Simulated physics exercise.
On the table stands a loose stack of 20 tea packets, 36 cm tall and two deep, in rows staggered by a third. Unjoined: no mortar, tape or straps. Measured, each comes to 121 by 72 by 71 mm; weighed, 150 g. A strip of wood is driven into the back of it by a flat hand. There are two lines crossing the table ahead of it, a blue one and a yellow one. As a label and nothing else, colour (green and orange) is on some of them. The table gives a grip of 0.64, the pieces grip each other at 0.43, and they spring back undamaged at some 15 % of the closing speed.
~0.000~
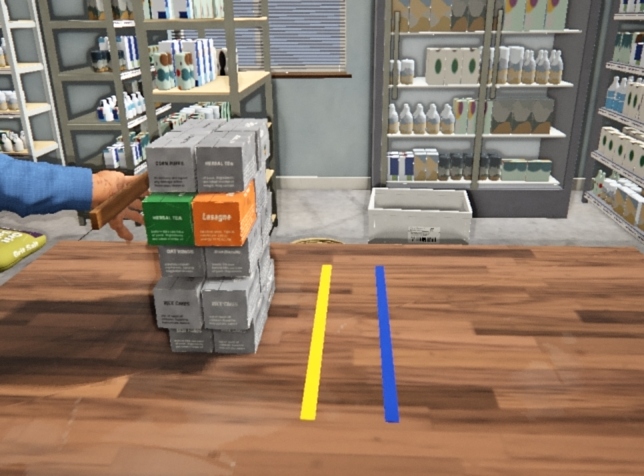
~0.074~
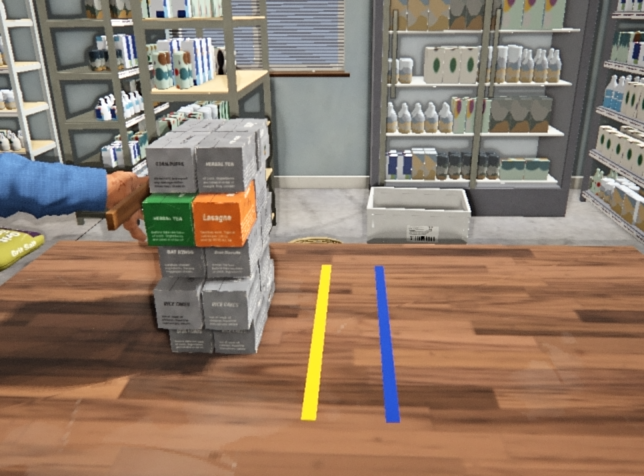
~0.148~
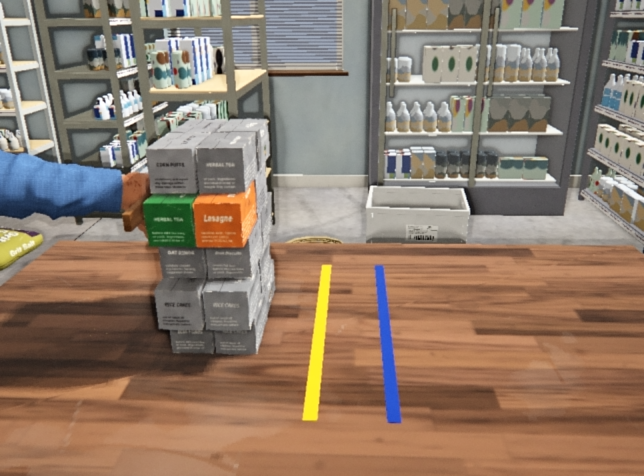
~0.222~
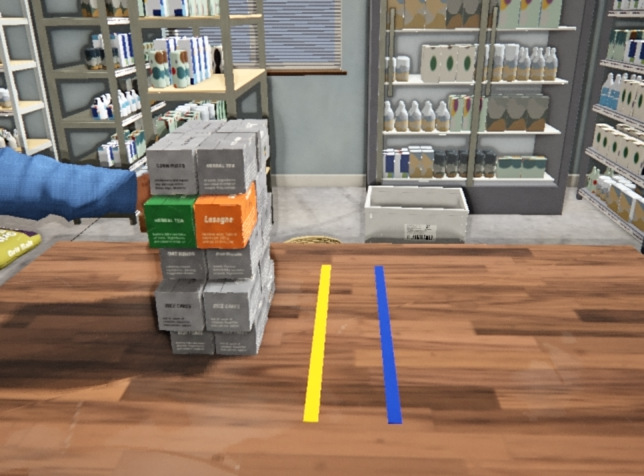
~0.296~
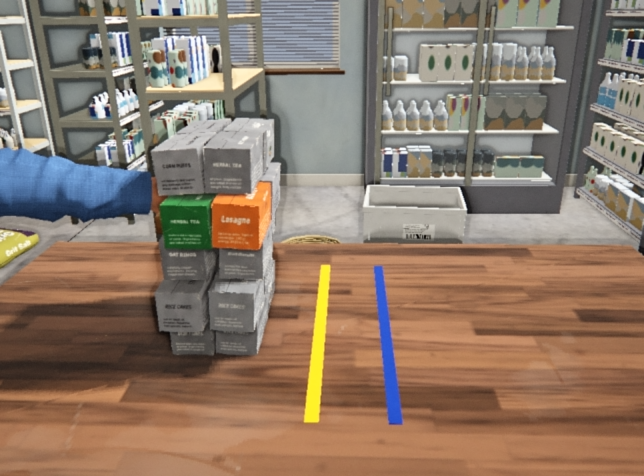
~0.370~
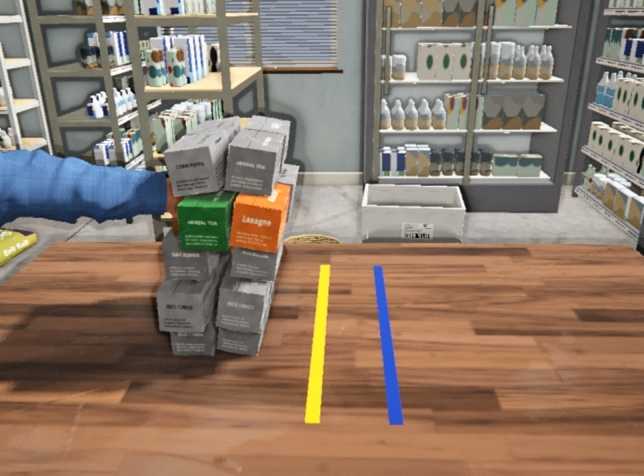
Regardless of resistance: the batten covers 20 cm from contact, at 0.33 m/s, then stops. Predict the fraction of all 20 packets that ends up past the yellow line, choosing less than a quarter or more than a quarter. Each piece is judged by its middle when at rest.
I would say over a quarter.
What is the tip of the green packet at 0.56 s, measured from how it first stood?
About 30 degrees.
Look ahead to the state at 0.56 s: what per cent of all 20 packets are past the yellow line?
By then 20 %.
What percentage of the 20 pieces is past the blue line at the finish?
Roughly 20 % of them end up there.
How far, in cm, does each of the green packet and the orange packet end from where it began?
Green shifts close to 34 cm and orange close to 40 cm.
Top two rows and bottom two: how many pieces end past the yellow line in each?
Top: 8; bottom: 2.
After 0.56 s, 4 of the 20 packets past the yellow line; orange packet leaning 30°, 22 mm lower; green packet leaning 30°, 26 mm lower.
After 0.74 s, 10 of the 20 packets past the yellow line; orange packet leaning 74°, 18 cm lower; green packet leaning 30°, 12 cm lower.
At rest (1.6 s), 12 of the 20 packets past the yellow line; orange packet on its side; green packet 14 cm lower. That is 60 per cent. As the last picture would show them, middles, orange packet near (435, 336), green packet near (371, 297).
